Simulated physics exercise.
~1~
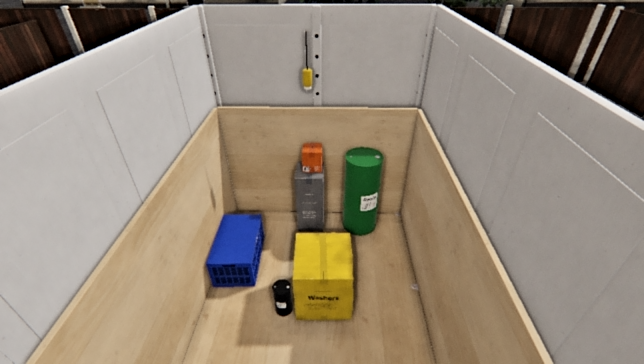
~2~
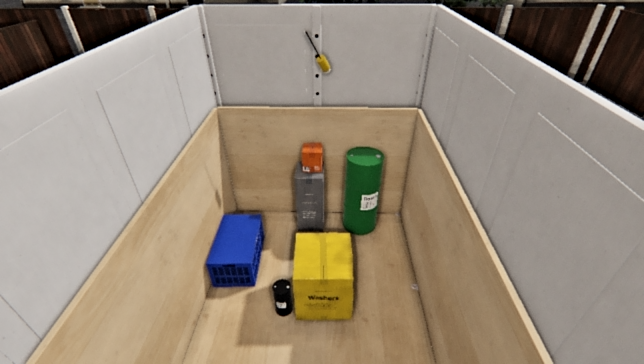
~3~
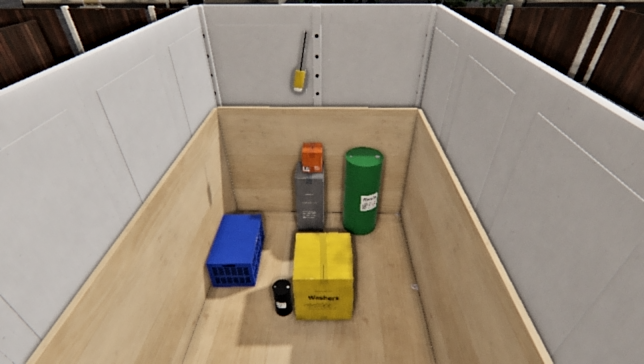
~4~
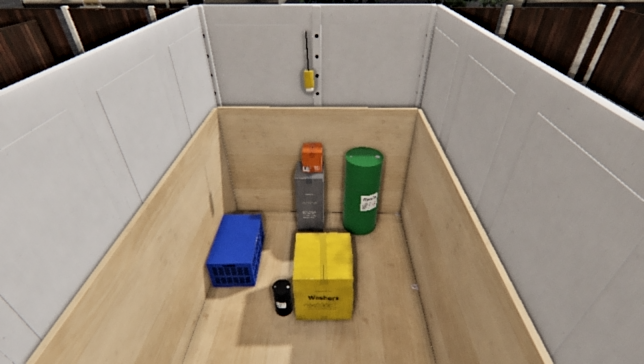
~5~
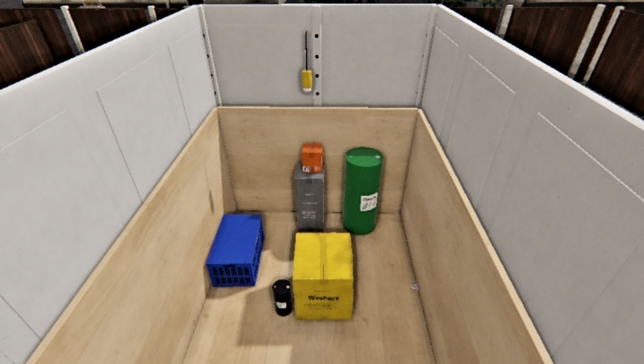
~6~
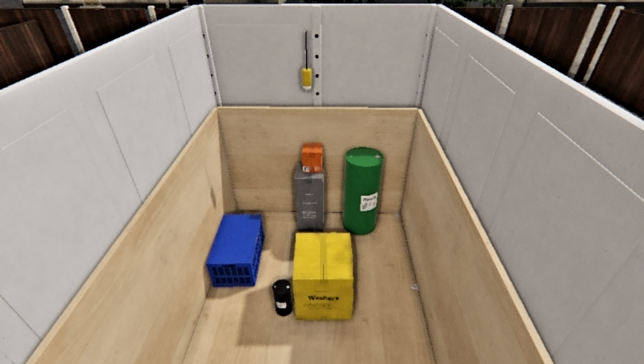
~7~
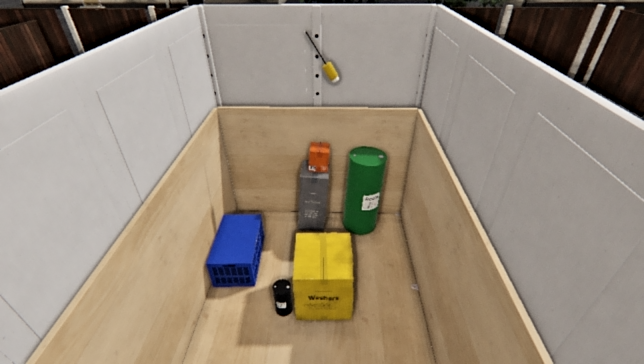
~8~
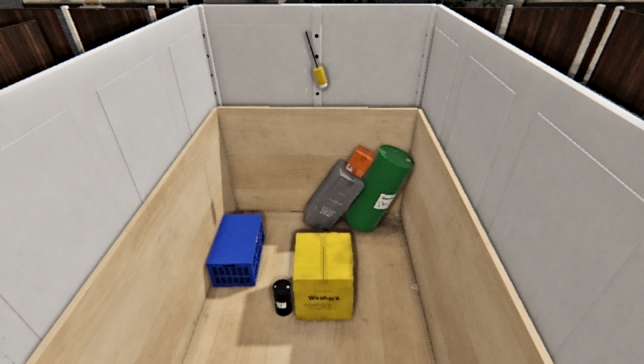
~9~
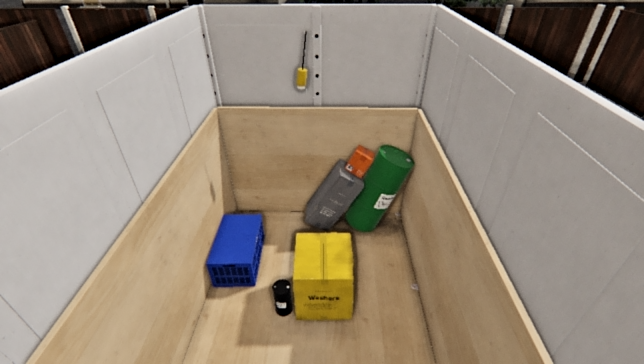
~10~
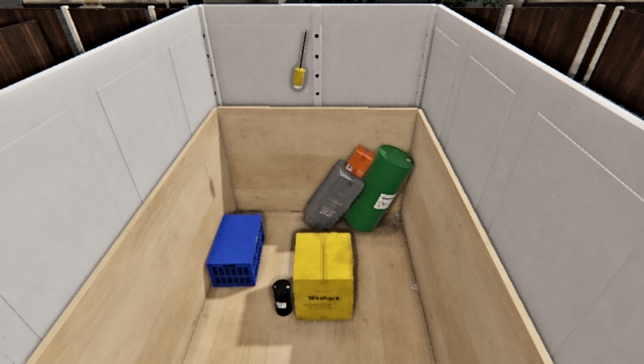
In the open load bay of a van, a blue crate, a small black canister and a yellow box stand on the wooden floor, with a green drum and an orange box on top of a tall grey box behind them. A yellow lamp on the front wall swings to the right, then settles back while the load stays put. Later the lamp swings right again, and the grey box, orange box and drum begin to tip right. They end up leaning towards the right wall, the grey and orange boxes against the drum, while the three nearer things remain in place.
